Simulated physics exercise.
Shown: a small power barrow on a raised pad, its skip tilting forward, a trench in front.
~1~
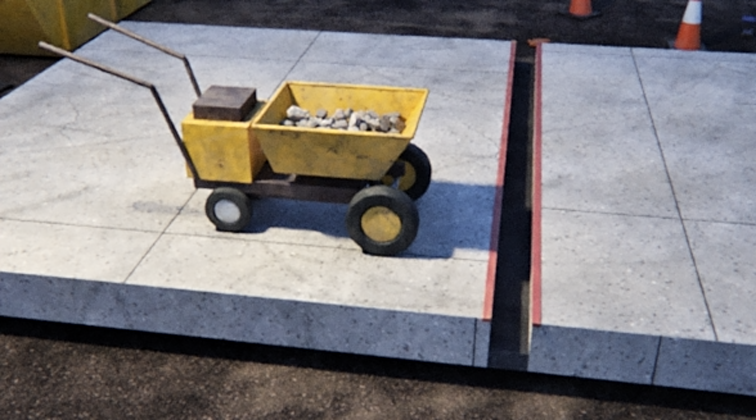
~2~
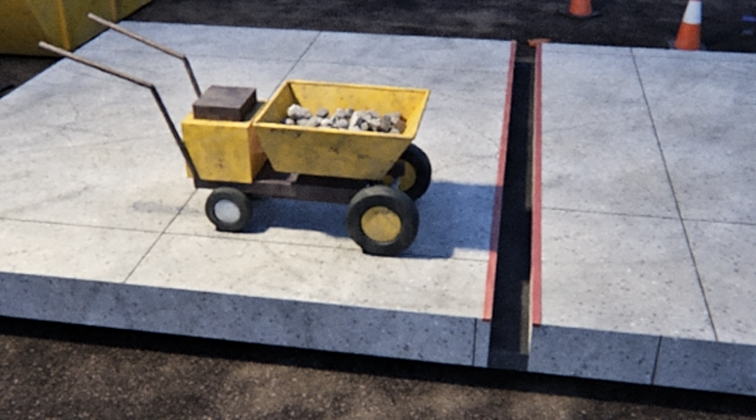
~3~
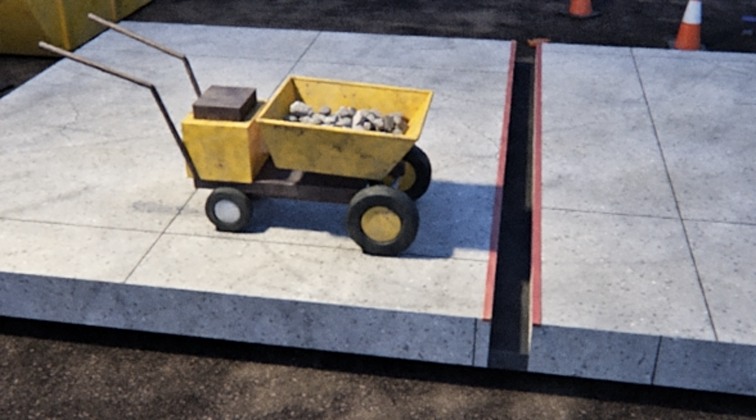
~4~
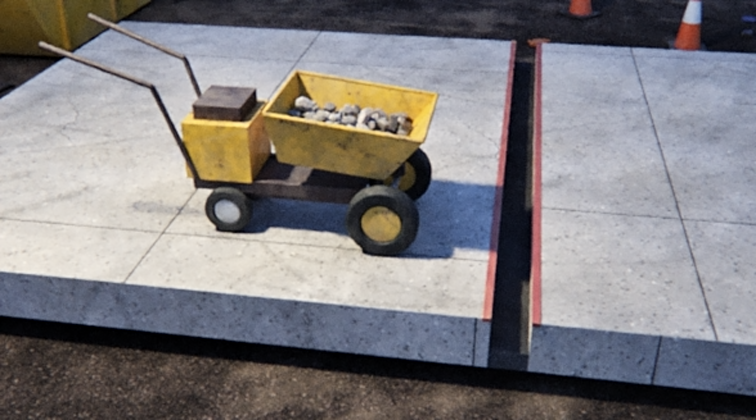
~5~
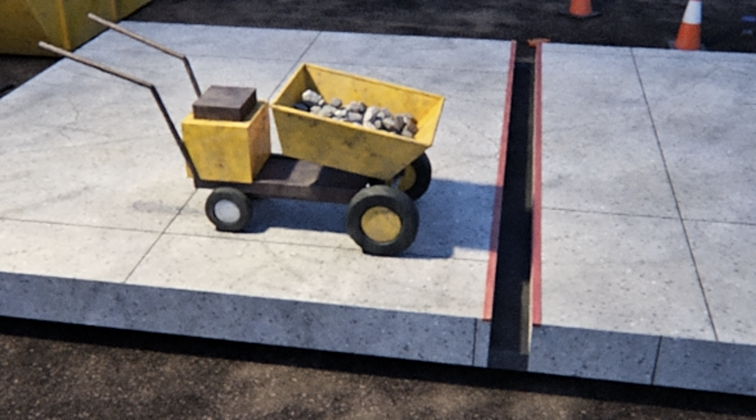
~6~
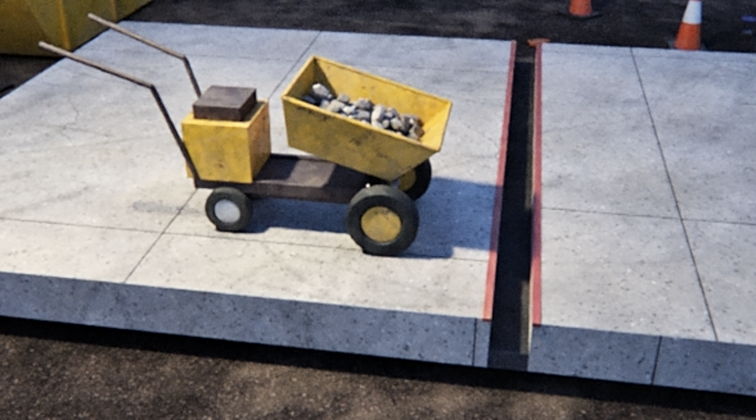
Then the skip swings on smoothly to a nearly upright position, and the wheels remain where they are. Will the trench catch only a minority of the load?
The majority.
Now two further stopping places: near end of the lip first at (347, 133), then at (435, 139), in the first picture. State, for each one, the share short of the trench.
You'd get 70 in a hundred the first time and 0 in a hundred the second.
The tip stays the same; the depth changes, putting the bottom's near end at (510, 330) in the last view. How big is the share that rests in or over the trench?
The share comes out near 50 percent.
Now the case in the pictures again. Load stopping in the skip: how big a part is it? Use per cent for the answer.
All told, it is near 0 percent.
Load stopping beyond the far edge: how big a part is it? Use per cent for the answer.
Around 10 per cent.
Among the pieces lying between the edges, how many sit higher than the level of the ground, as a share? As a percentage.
Share: Around 20 %.
Soon, skip tipped steeply; all in the skip.
A while on, skip tipped right over; nearly all in the skip; a stray few short of the trench; a stray few in or heaped over the trench; a stray few falling.
Towards the end, skip tipped right over; about a third in the skip; a stray few short of the trench; about half in or heaped over the trench; a small part beyond it.
Finally, skip tipped right over; a stray few in the skip; a small part short of the trench; most in or heaped over the trench; a small part beyond it.
